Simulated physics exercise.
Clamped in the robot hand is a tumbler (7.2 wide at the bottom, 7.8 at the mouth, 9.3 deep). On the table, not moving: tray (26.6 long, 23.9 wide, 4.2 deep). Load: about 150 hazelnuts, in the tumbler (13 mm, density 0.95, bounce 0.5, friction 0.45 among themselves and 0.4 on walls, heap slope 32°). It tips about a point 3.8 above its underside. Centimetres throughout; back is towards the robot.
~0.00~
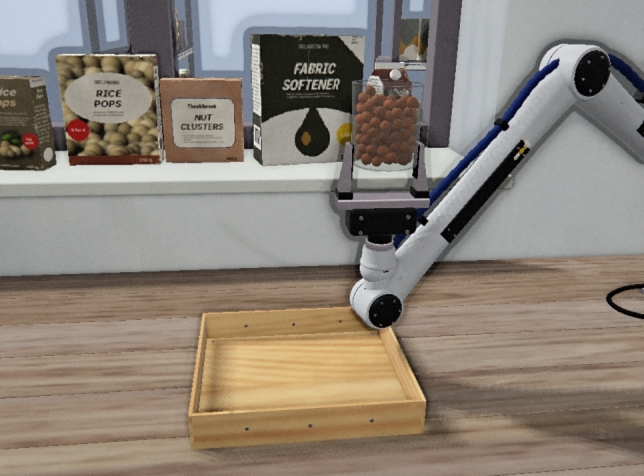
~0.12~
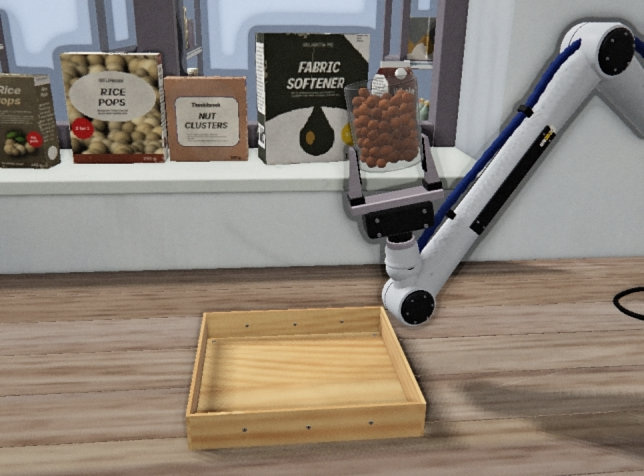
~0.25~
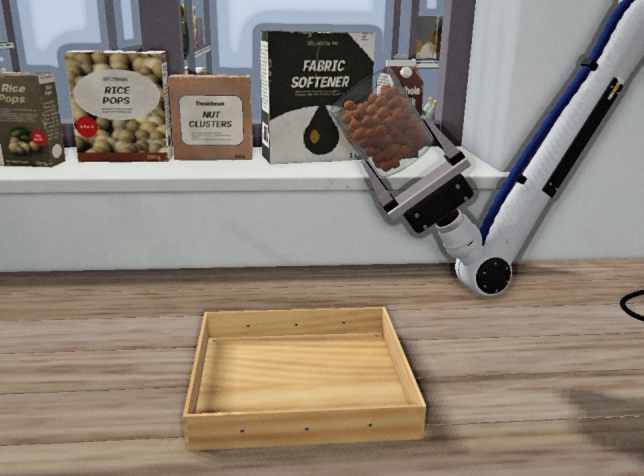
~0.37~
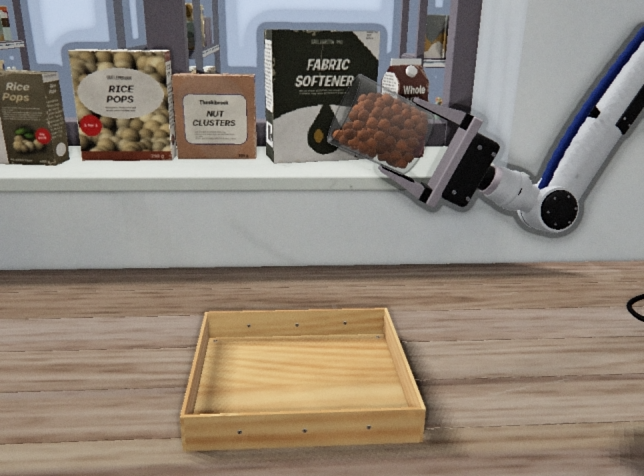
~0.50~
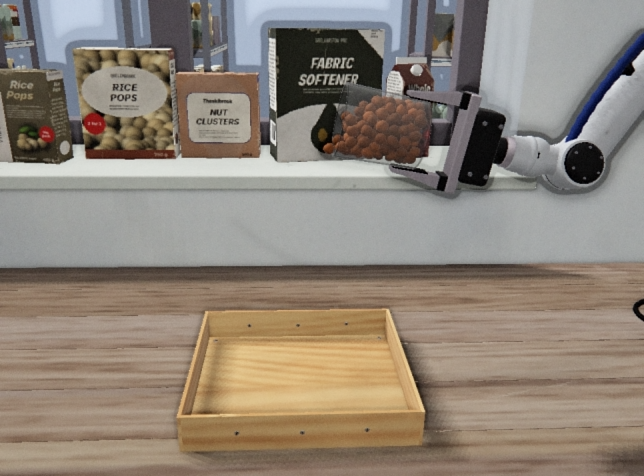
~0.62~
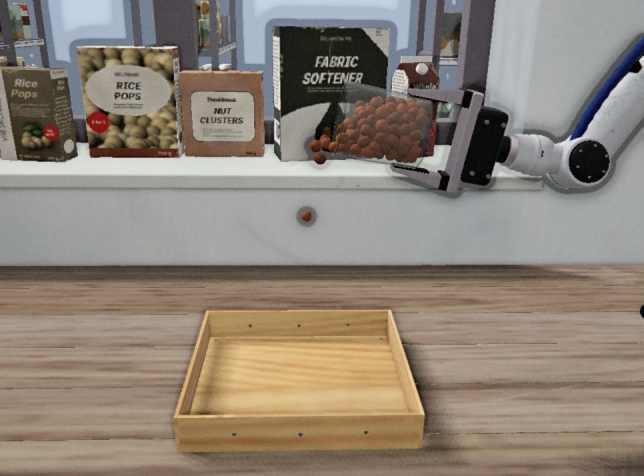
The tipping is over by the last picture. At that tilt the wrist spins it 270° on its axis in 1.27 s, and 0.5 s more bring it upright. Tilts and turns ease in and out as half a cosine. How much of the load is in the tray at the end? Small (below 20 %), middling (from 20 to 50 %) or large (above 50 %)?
In the tray the share is middling, from 20 to 50 %.
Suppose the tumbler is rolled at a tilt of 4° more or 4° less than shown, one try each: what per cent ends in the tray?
Some 45 and 20 per cent.
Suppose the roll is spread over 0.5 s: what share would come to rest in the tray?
Then about 20 per cent.
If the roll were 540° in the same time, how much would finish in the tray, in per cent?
In that case some 40 per cent.
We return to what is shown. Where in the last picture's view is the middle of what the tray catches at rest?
Around (262, 380).
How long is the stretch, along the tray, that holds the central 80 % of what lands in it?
Roughly 18 cm.
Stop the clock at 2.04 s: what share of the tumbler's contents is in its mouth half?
Some 40 per cent.
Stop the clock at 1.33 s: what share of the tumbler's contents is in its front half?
Roughly 60 per cent.
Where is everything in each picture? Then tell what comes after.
Tumbler middle at (386, 126), upright; upper third of the load around (386, 108), from x 360 to 415, top at y 90; 154 in the tumbler, in the first picture.
Tumbler middle at (386, 125), tipped 11°; upper third of the load around (386, 107), from x 355 to 415, top at y 95, in the second picture.
Tumbler middle at (384, 125), tipped 37°; upper third of the load around (384, 110), from x 345 to 420, top at y 90, in the third picture.
Tumbler middle at (382, 127), tipped 65°; upper third of the load around (382, 113), from x 340 to 425, top at y 100, in the fourth picture.
Tumbler middle at (382, 128), tipped 80°; upper third of the load around (390, 114), from x 330 to 420, top at y 100, in the fifth picture.
Tumbler middle at (382, 127), tipped 80°; upper third of the load around (391, 114), from x 305 to 420, top at y 100; 152 in the tumbler, 2 in flight or on a rim, in the sixth picture.
By 1.33 s, tipped 80°, highest piece 36 above the table; 128 in the tumbler, 18 in the tray, 8 in flight or on a rim.
By 2.04 s, tipped 64°, highest piece 36 above the table; 105 in the tumbler, 45 in the tray, 4 in flight or on a rim.
By 2.59 s, upright, highest piece 37 above the table; 103 in the tumbler, 51 in the tray.
By 3.29 s, upright, highest piece 37 above the table; 103 in the tumbler, 51 in the tray.
Final count, 103 in the tumbler, 51 in the tray. That is 33 % in the tray.
